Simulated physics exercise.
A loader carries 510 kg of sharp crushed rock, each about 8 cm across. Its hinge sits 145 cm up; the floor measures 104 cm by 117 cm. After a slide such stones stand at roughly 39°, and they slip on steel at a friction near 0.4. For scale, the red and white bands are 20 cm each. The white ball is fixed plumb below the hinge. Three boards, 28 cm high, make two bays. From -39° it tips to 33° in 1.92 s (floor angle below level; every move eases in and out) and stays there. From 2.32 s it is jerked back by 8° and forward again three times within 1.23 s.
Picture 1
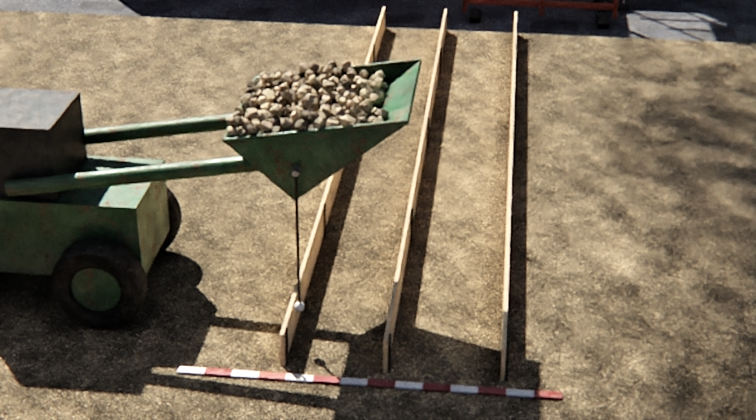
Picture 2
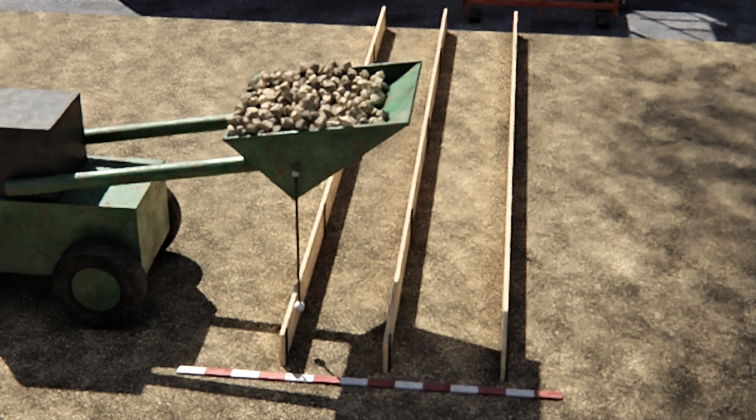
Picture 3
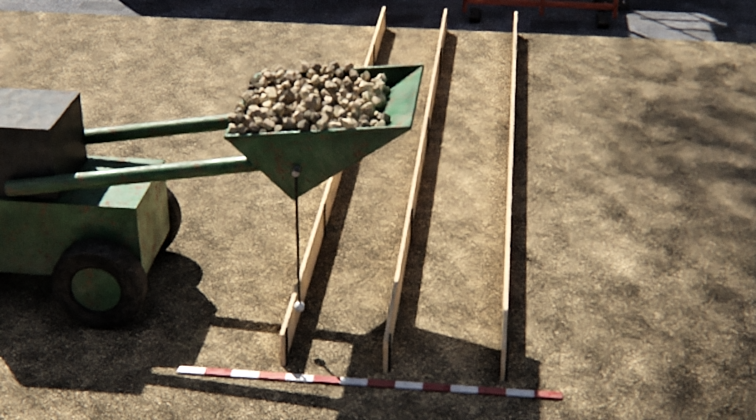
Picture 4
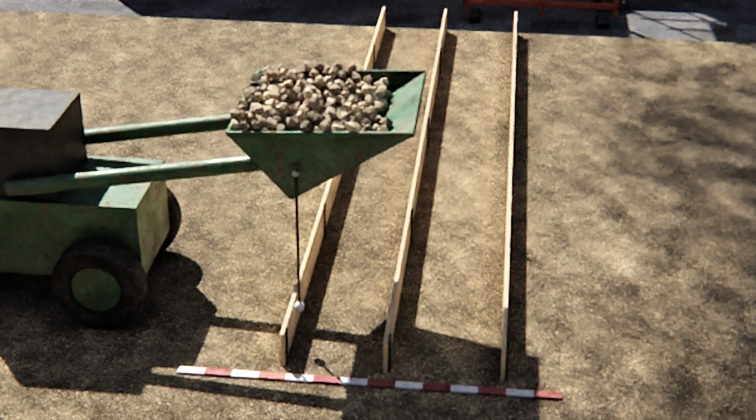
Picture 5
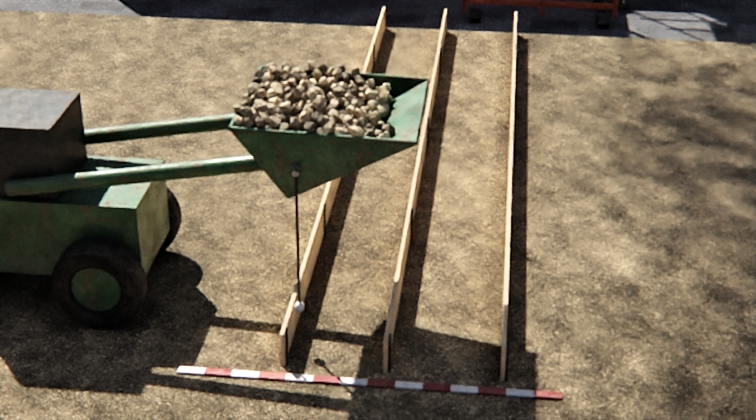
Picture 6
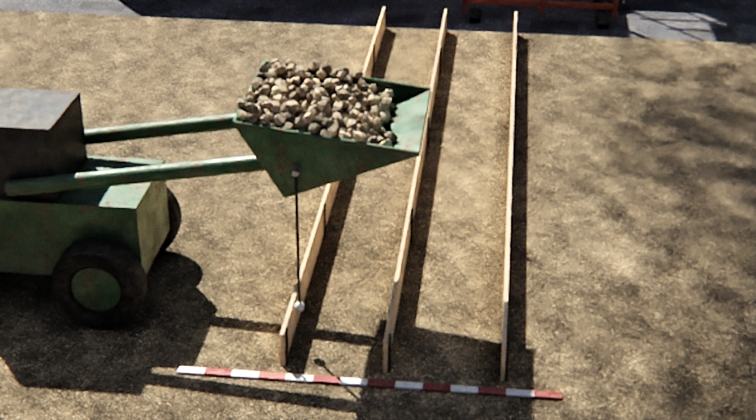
A green loader stood still at the left, holding a bucket heaped with stones above long wooden boards on the ground, and slowly tilted it forward a little, its front lip easing downward.
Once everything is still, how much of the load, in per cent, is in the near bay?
Roughly 0 per cent ends in the near bay.
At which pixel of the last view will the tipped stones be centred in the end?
Their middle is at about (460, 296).
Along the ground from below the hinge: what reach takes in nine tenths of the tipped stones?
About 150 cm.
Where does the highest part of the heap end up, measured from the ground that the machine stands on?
Some 40 cm above that level.
A little later the floor is at 22°; 99 % in the bucket; the foremost stones are at (401, 189).
Then the floor is at 33°; 67 % in the bucket, 1 % in the near bay, 31 % in the far bay; the foremost stones are at (459, 303).
Later still the floor is at 33°; 0 % in the bucket, 98 % in the far bay, 2 % past the last board; the foremost stones are at (555, 310).
In the end the floor is at 33°; 0 % in the bucket, 98 % in the far bay, 2 % past the last board; the foremost stones are at (555, 310).
